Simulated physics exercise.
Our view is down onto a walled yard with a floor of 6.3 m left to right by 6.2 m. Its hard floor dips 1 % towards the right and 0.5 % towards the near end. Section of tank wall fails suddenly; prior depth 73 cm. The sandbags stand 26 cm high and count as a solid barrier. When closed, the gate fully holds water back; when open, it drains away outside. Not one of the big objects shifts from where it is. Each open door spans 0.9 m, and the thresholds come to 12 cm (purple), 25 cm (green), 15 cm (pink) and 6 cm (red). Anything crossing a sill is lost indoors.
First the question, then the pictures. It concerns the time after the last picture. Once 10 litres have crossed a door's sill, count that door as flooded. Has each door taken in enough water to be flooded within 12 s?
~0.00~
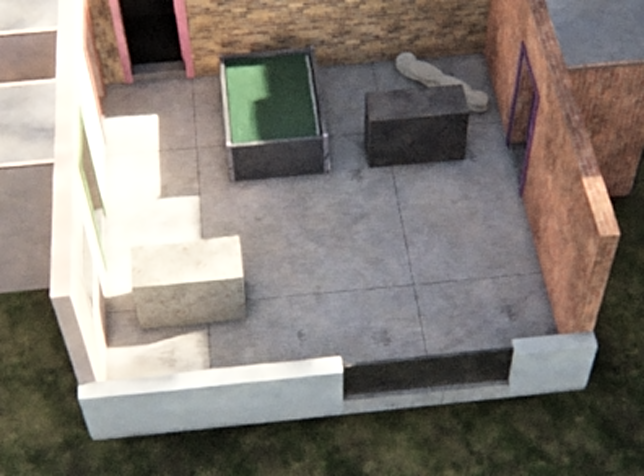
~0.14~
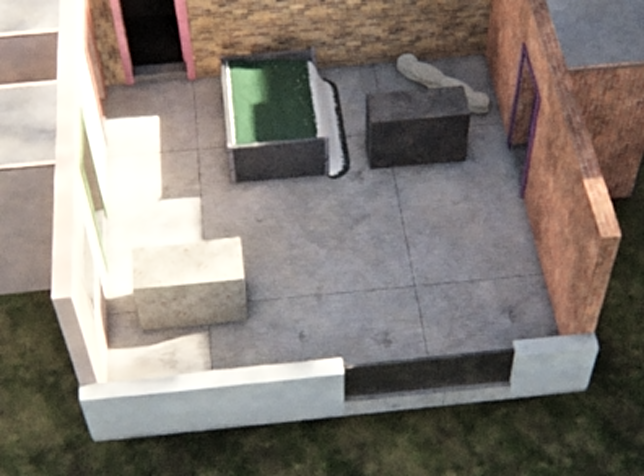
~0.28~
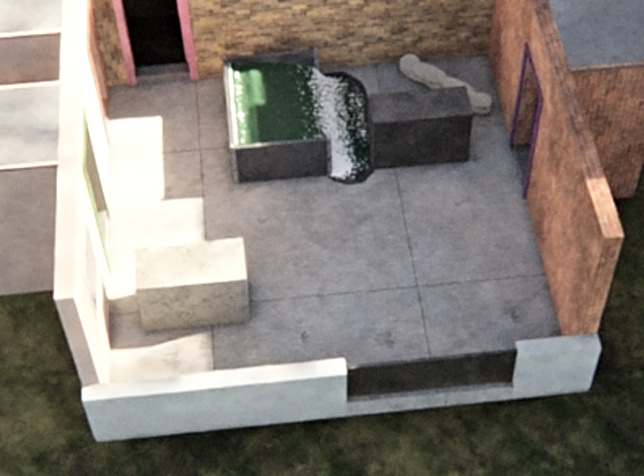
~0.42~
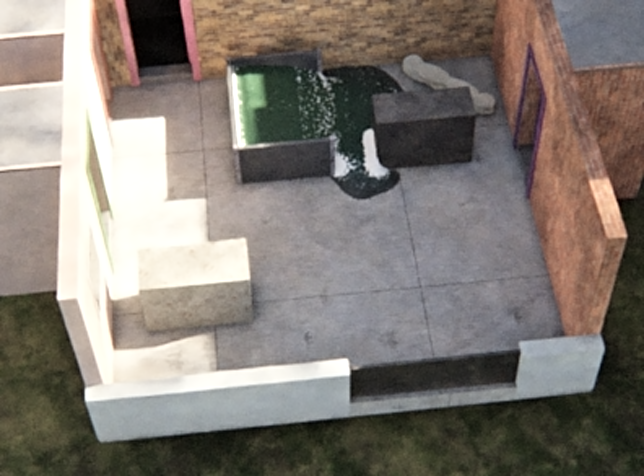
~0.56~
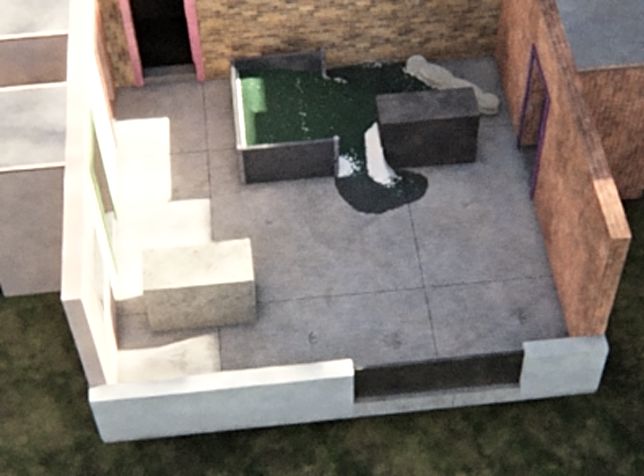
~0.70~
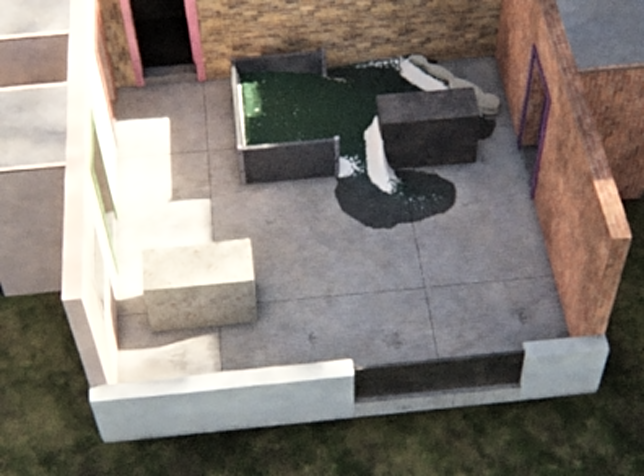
At the end, the purple door breaches the limit; the green door never breaches the limit; the pink door never breaches the limit; the red door never breaches the limit.
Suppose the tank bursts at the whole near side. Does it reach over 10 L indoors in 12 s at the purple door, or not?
In that case, purple door: Less than that.
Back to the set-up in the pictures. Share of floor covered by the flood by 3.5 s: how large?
Wet share: Near 55 percent.
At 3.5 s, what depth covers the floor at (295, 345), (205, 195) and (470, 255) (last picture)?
First spot near 1 cm, second near 0 cm, third near 6 cm.
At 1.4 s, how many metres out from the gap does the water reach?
Some 4.0 metres from the gap.
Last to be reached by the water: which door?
Result: Green door.
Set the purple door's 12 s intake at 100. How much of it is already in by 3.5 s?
That works out near 95%.
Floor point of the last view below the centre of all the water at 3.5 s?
Close to (418, 178) in the last picture.
After 1.4 s water covers 35 % of the floor and is deepest (44 cm) near (424, 86); purple door 14 cm at the sill, 0 L in, green door not reached, pink door not reached, red door not reached.
After 2.2 s water covers 50 % of the floor and is deepest (35 cm) near (515, 136); purple door 17 cm at the sill, 9 L in, green door not reached, pink door not reached, red door not reached.
After 3.5 s water covers 55 % of the floor and is deepest (24 cm) near (456, 83); purple door 11 cm at the sill, 18 L in, green door not reached, pink door 2 cm at the sill, 0 L in, red door not reached.
After 7.0 s water covers 85 % of the floor and is deepest (12 cm) near (469, 90); purple door 5 cm at the sill, 19 L in, green door not reached, pink door 2 cm at the sill, 0 L in, red door 4 cm at the sill, 3 L in.
After 12.0 s water covers 95 % of the floor and is deepest (10 cm) near (570, 345); purple door 5 cm at the sill, 19 L in, green door 2 cm at the sill, 0 L in, pink door 2 cm at the sill, 0 L in, red door 3 cm at the sill, 3 L in.
